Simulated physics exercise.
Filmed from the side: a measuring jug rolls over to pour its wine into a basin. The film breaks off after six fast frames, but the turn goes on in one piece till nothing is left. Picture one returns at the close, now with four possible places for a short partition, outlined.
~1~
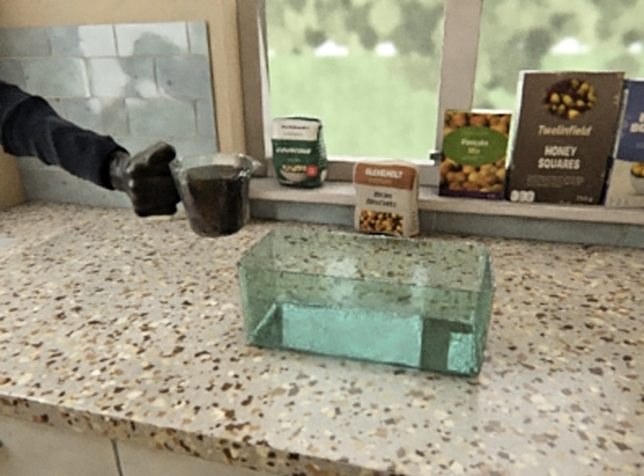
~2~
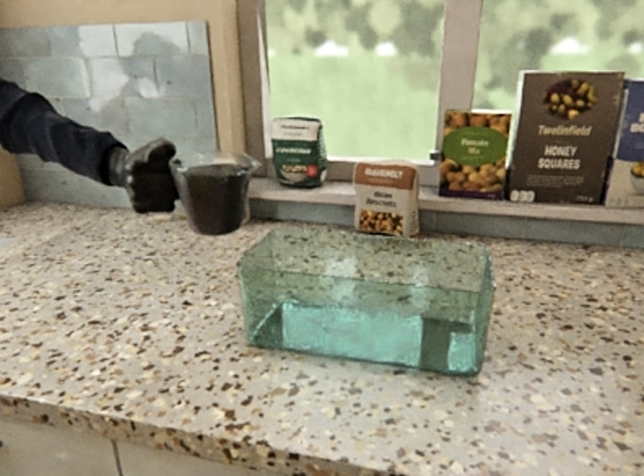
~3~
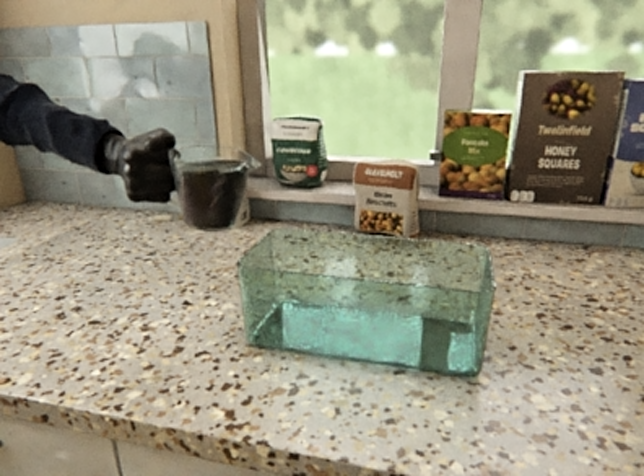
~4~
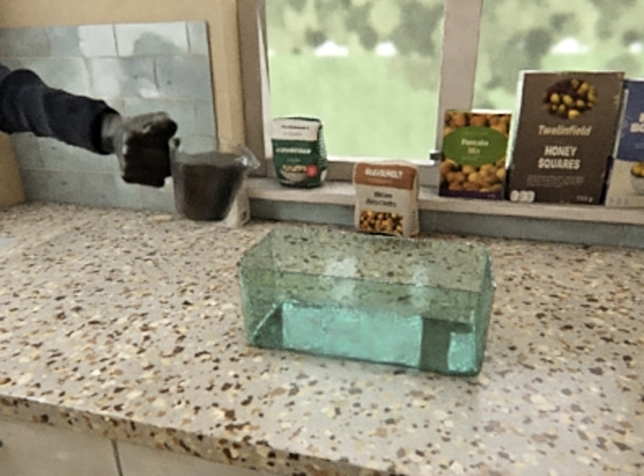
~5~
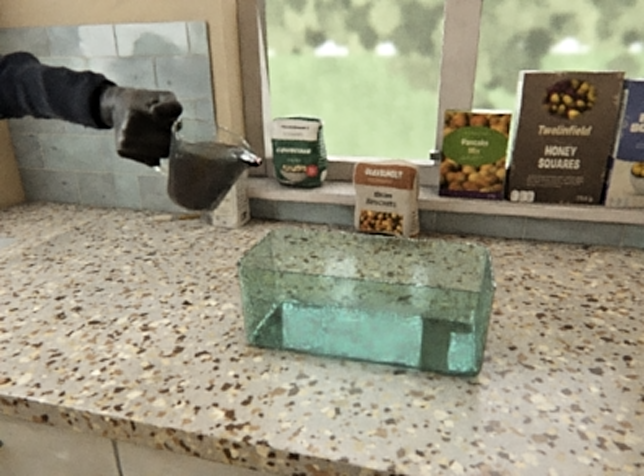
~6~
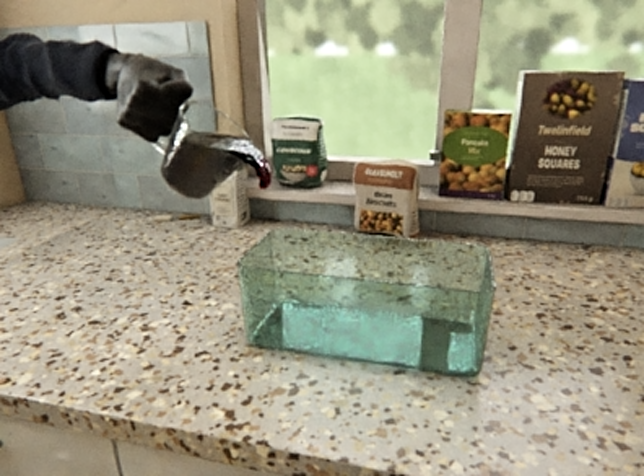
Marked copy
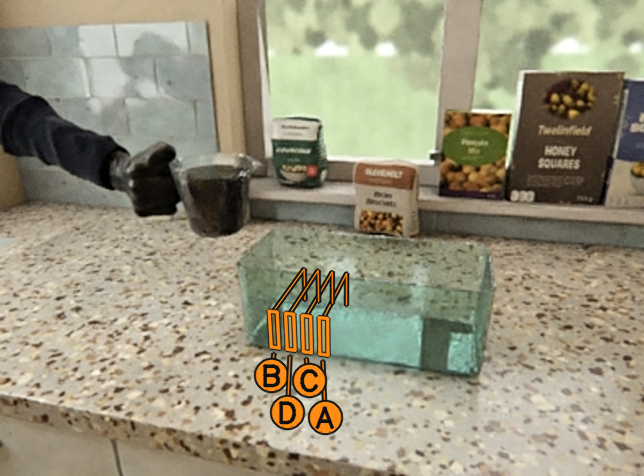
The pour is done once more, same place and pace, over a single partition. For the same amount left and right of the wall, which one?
Take A.
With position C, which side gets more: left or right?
The right one.
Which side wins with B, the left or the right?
More ends on the right.
In orange, A at (322, 361); B at (273, 353); C at (306, 358); D at (289, 356).
If A is chosen, about 58 % ends left of the wall and 41 % right of it.
If B is chosen, about 3 % ends left of the wall and 96 % right of it.
If C is chosen, about 15 % ends left of the wall and 84 % right of it.
If D is chosen, about 5 % ends left of the wall and 94 % right of it.
